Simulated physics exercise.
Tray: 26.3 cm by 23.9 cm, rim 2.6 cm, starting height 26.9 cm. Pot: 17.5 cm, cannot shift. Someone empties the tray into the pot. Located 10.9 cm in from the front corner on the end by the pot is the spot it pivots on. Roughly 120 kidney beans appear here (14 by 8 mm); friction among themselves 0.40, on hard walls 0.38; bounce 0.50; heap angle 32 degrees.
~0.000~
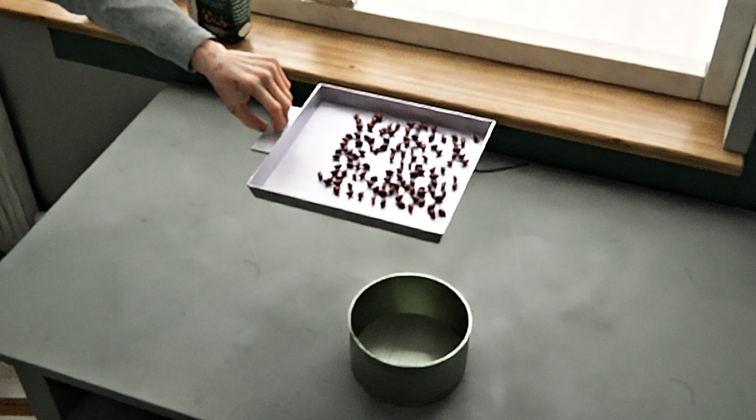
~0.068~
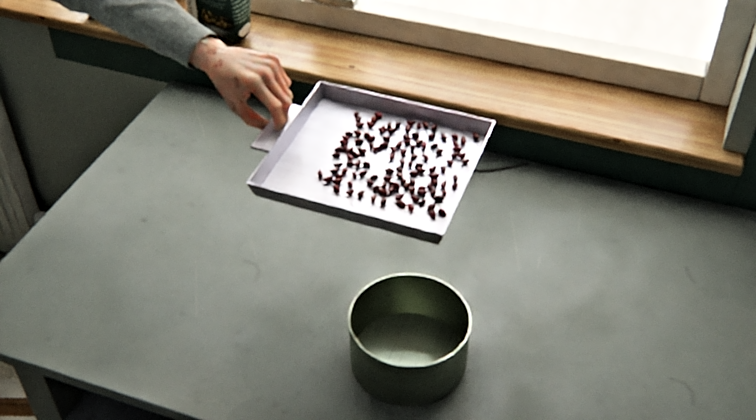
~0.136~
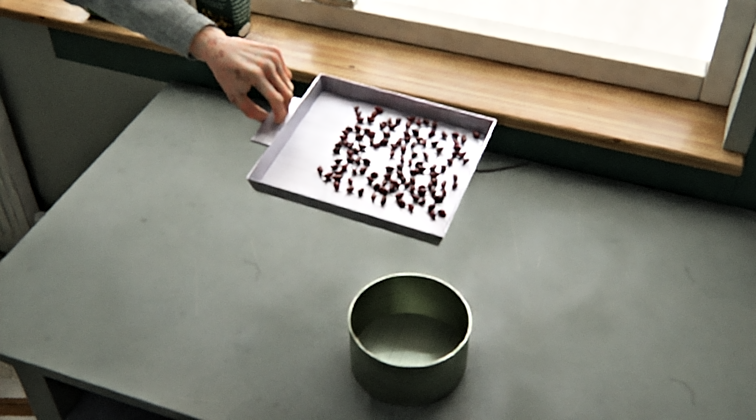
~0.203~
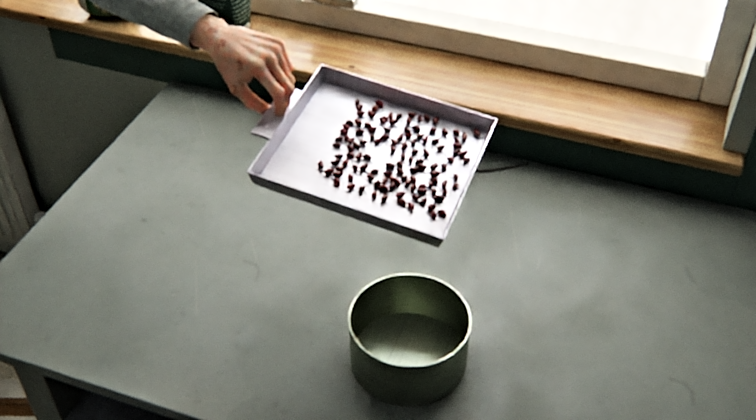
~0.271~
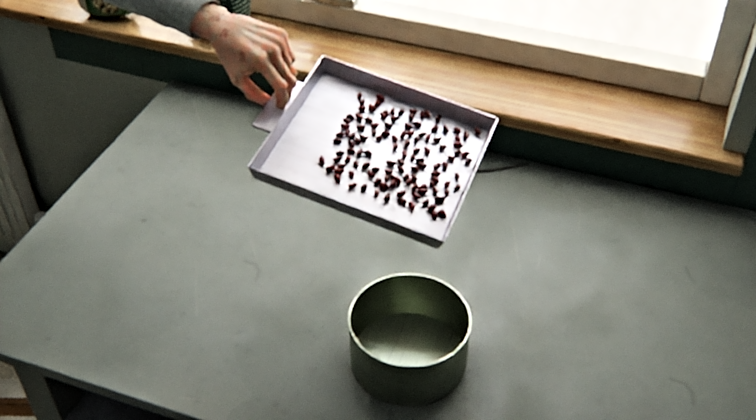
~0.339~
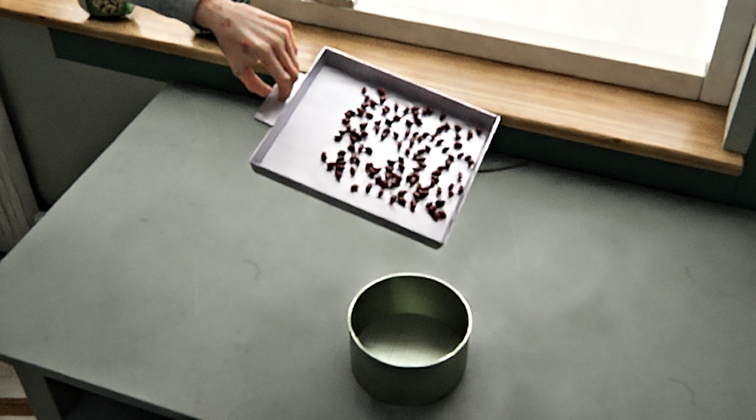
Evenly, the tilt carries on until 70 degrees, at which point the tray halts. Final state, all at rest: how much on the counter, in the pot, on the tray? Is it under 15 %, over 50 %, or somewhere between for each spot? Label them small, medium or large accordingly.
Counter - small, pot - small, tray - large.
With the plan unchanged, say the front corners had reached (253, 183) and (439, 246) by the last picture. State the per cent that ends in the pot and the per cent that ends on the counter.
Final per cent - pot 30, counter 0.
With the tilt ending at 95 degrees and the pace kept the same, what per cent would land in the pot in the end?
75 %.
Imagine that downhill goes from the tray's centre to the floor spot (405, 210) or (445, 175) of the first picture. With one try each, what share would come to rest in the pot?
Roughly 55 % for the first direction, roughly 0 % for the second.
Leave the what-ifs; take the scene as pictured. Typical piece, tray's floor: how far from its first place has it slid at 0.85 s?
8 cm.
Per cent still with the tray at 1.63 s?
Reading: Approx. 100%.
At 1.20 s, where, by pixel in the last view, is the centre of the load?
Expected load position: Near (448, 196).
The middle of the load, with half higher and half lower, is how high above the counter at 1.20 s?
Around 28 cm up.
After 0.85 s, tilt 41 degrees; the tray holds 100 %, the pot 0 %.
Then, at 1.20 s, tilt 59 degrees; the tray holds 100 %, the pot 0 %.
After 1.63 s, tilt 70 degrees; the tray holds 100 %, the pot 0 %.
In the end, at 2.8 s, counter 5 %, pot 0 %, tray 95 %.
